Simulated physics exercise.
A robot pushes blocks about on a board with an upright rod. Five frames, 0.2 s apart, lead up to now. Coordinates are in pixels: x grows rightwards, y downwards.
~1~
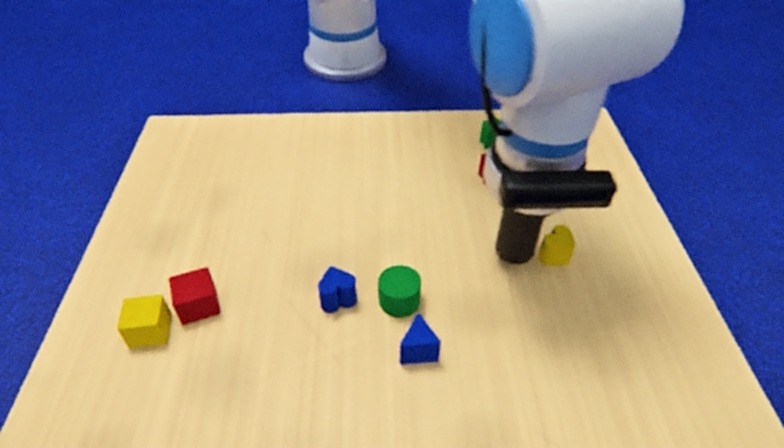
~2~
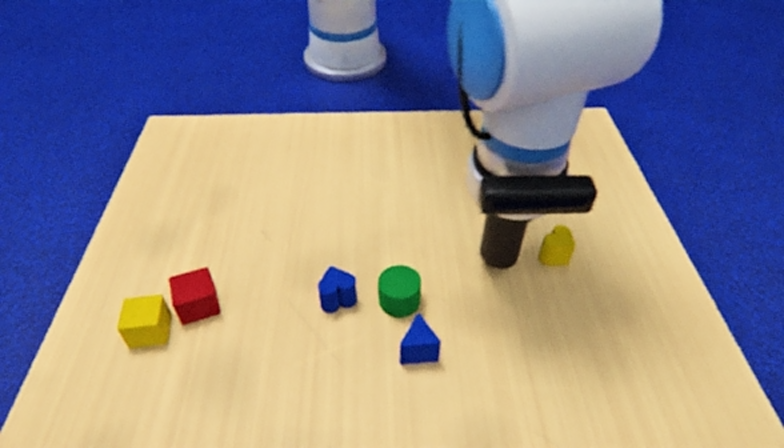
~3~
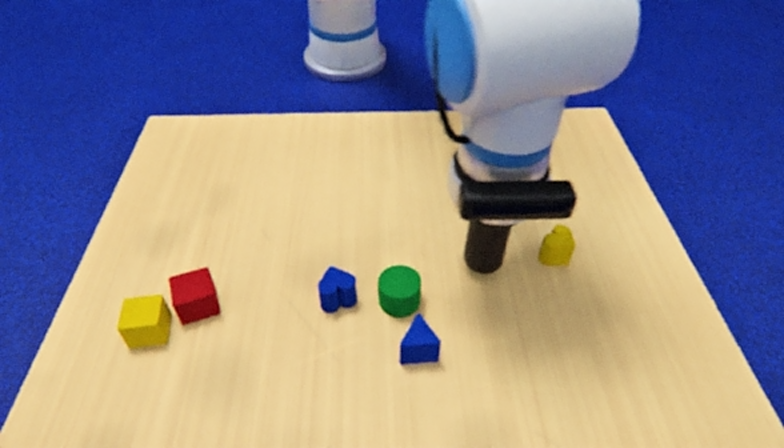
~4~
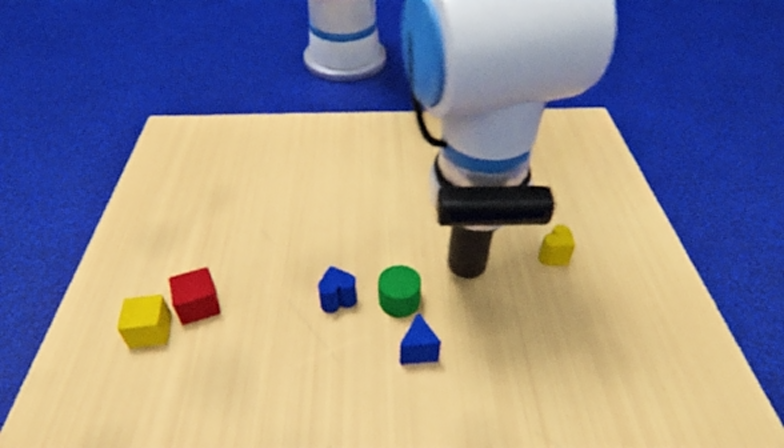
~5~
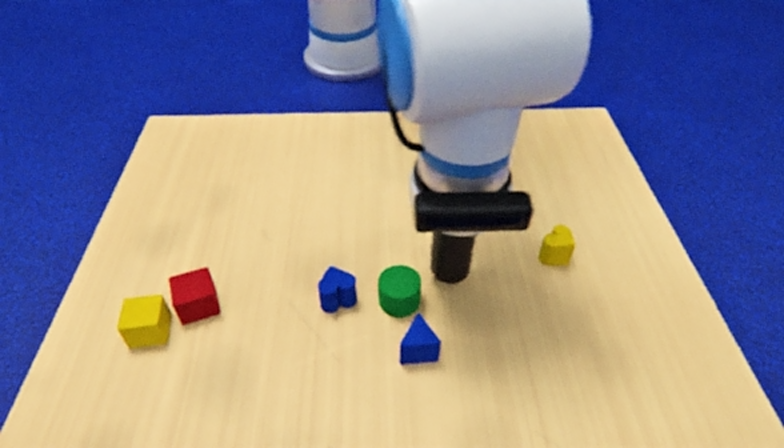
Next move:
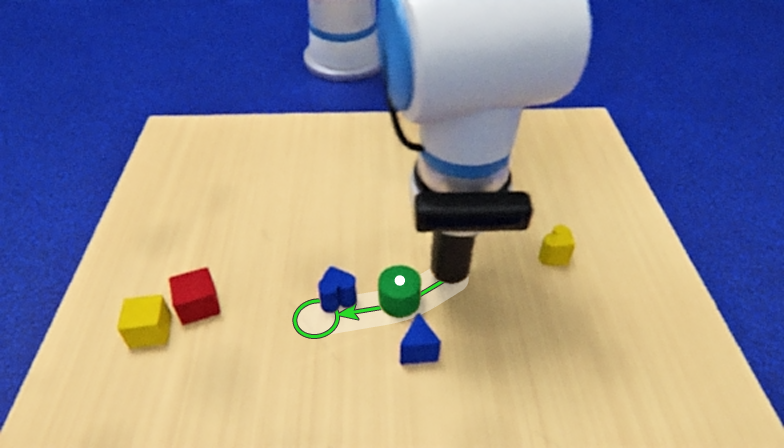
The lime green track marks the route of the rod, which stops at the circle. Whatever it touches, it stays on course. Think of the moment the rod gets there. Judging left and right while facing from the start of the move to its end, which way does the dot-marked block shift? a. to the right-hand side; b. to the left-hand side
The correct letter is b.
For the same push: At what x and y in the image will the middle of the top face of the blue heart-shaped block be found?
Near (293, 276).
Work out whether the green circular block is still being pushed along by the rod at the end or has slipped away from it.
It rides in front to the end.
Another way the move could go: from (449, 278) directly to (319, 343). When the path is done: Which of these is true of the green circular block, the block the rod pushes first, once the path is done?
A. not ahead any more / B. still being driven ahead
That would be B.
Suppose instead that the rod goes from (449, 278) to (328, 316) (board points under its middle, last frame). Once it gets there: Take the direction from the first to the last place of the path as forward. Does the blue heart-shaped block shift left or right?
It's going to go right.
The drawn path runs from (449, 278) through (389, 306) to (316, 318); the dot is on the green circular block.
The first path, step by step. One third of the way, rod (411, 290); green circular block (371, 293).
Two thirds of the way, rod (364, 301); blue heart-shaped block (311, 279), turned 80° clockwise; green circular block (324, 311).
At the end, rod (315, 309); blue heart-shaped block (293, 276), turned 125° clockwise; green circular block (281, 330); blue triangular block not moved.
